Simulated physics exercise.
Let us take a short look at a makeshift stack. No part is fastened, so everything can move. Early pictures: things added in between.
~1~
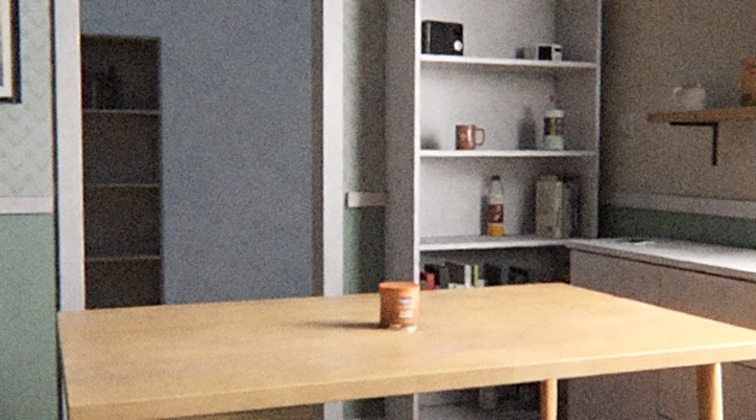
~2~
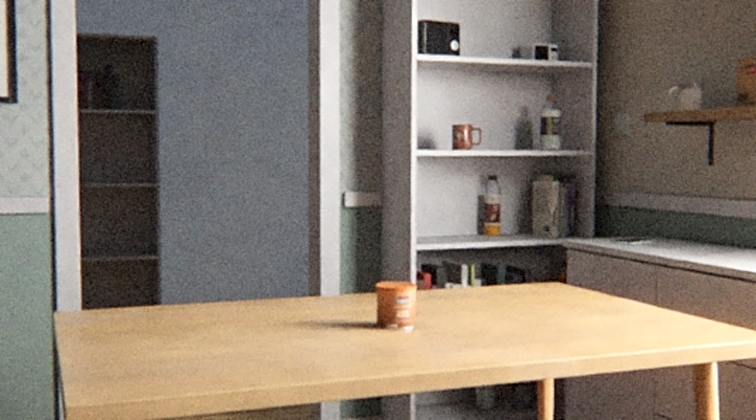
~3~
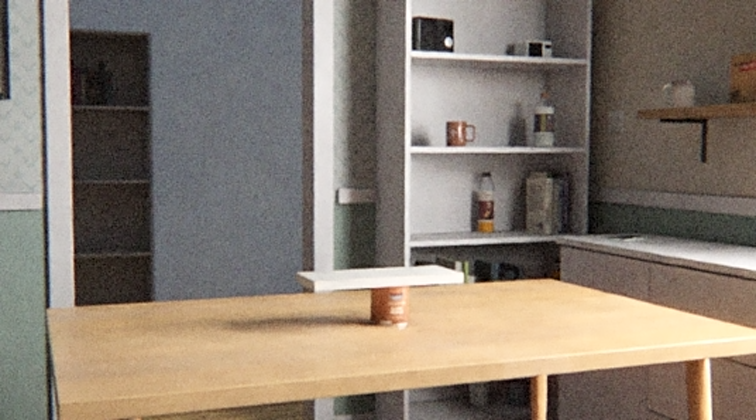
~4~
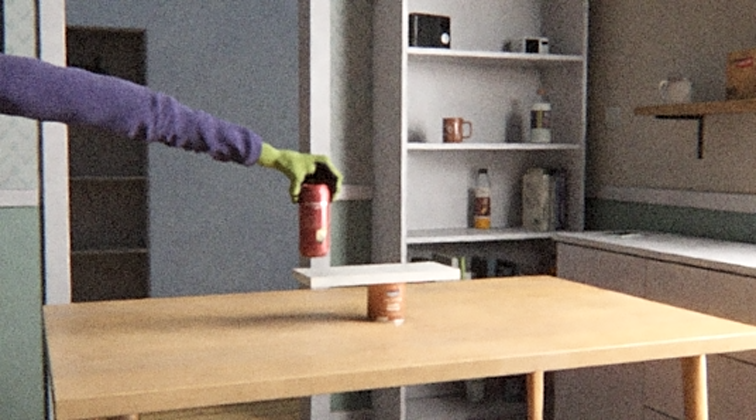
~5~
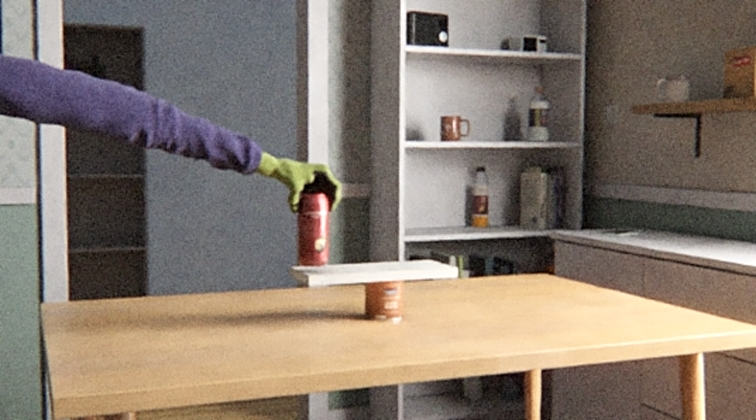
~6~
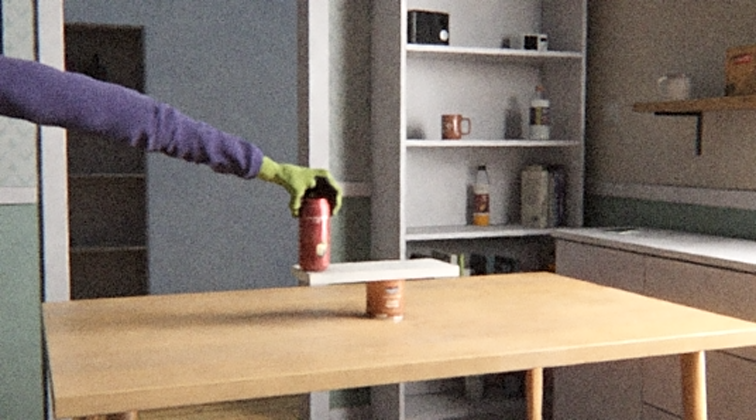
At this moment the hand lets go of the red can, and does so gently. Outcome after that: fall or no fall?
My guess is it moves out of place.
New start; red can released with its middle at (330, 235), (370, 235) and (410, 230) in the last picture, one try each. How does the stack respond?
The first time it collapses, the second time it stays standing, and the third time it stays standing.
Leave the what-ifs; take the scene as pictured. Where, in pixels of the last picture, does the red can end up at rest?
Look around (243, 302) in the final frame.
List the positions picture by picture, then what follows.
In the first frame, the last thing is not in view yet.
In the second frame, the last thing is not in view yet.
In the third frame, the last thing is not in view yet; white board (380, 277).
The fourth frame shows still above its spot; red can (314, 221); white board (376, 274).
The fifth frame shows still above its spot; red can (313, 230); white board (374, 272).
The sixth frame shows set down, still held; red can (314, 235); white board (375, 271).
Then, 0.30 s later than the last frame, red can now fallen; white board tilted by 21°.
Then, 0.50 s later than the last frame, white board tilted by 34°.
Then, 0.70 s later than the last frame, white board tilted by 5°.
Then, 1.40 s later than the last frame, white board tilted by 6°.
When it is over, fallen, red can; the other 2 as before. End places, in pixels of the last picture, red can near (242, 302). The stack loses its balance.
